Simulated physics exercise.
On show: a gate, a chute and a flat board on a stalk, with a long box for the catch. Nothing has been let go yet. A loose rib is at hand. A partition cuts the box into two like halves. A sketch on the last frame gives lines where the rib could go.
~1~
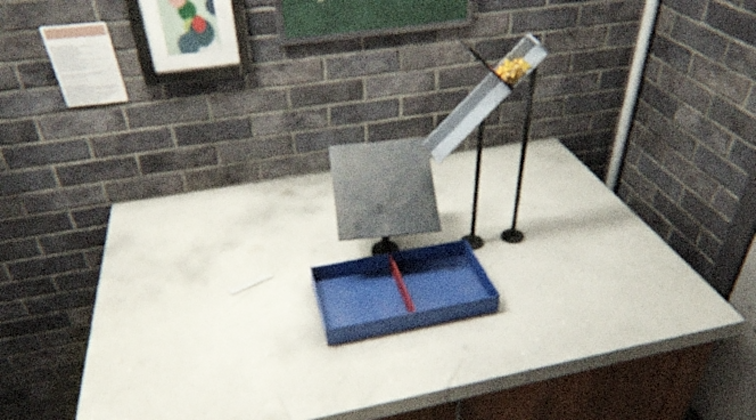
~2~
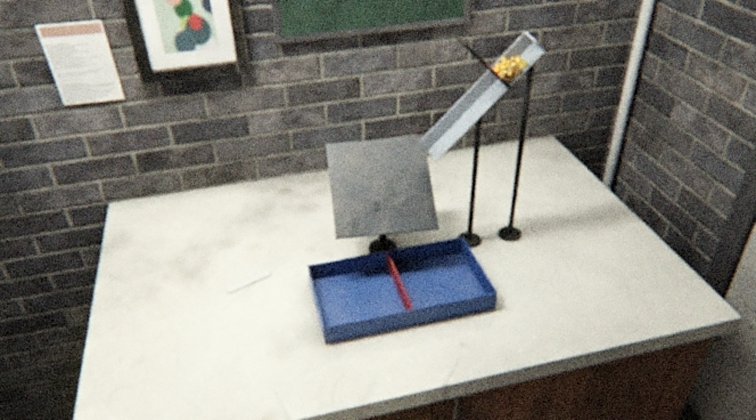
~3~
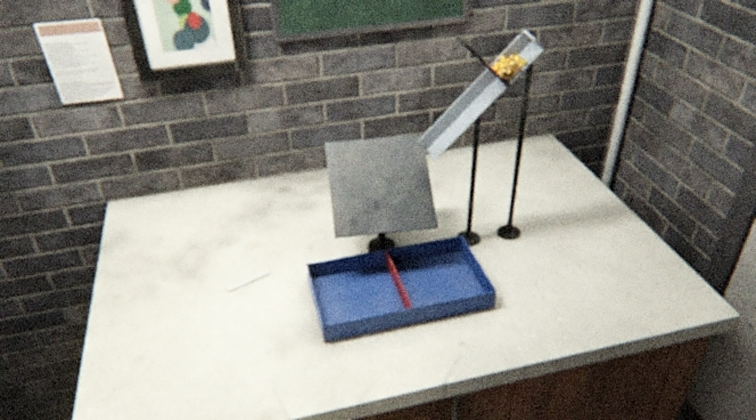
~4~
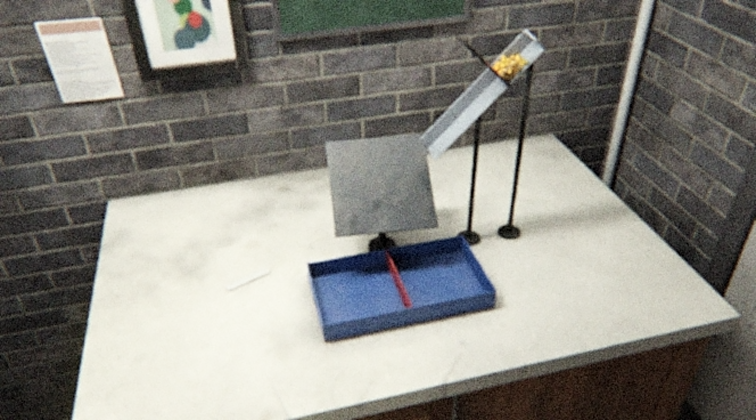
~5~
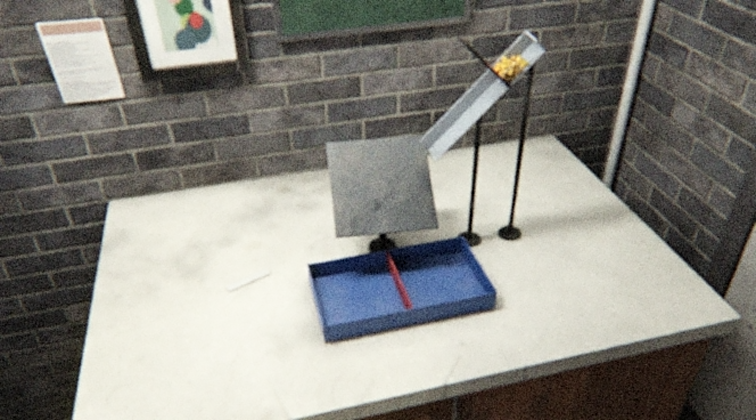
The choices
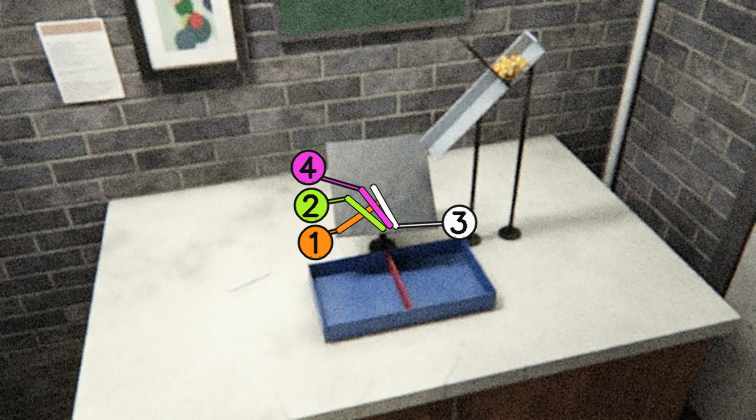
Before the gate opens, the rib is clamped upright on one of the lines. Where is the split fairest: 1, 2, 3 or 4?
Use line 2.
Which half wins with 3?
More lands on the right.
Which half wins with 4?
More lands on the right.
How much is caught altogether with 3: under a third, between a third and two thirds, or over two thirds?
It is over two thirds.
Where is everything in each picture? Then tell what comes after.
Load behind the gate at (512, 70), puffed corn balls; lip of the chute at (435, 158), sloping fairly steeply, in the first picture.
Middle of the board at (381, 185), tilted fairly steeply; middle of its low edge at (388, 234); of its high edge at (375, 140), in the second picture.
Front corners of the box at (323, 326) and (496, 291); front end of its middle wall at (412, 308), in the third picture.
Middle of the load at (509, 66); lip at (432, 154), in the fourth picture.
Middle of the load at (509, 67); lip at (432, 155), in the fifth picture.
On the marked copy, line 1 from (377, 204) to (339, 230); line 2 from (347, 198) to (383, 228); line 3 from (373, 187) to (395, 226); line 4 from (361, 189) to (389, 225).
Choosing 1, of what is caught, most in the left half, a small part in the right.
Choosing 2, of what is caught, about half in the left half, about half in the right.
Choosing 3, of what is caught, about a quarter in the left half, most in the right.
Choosing 4, of what is caught, about a quarter in the left half, most in the right.
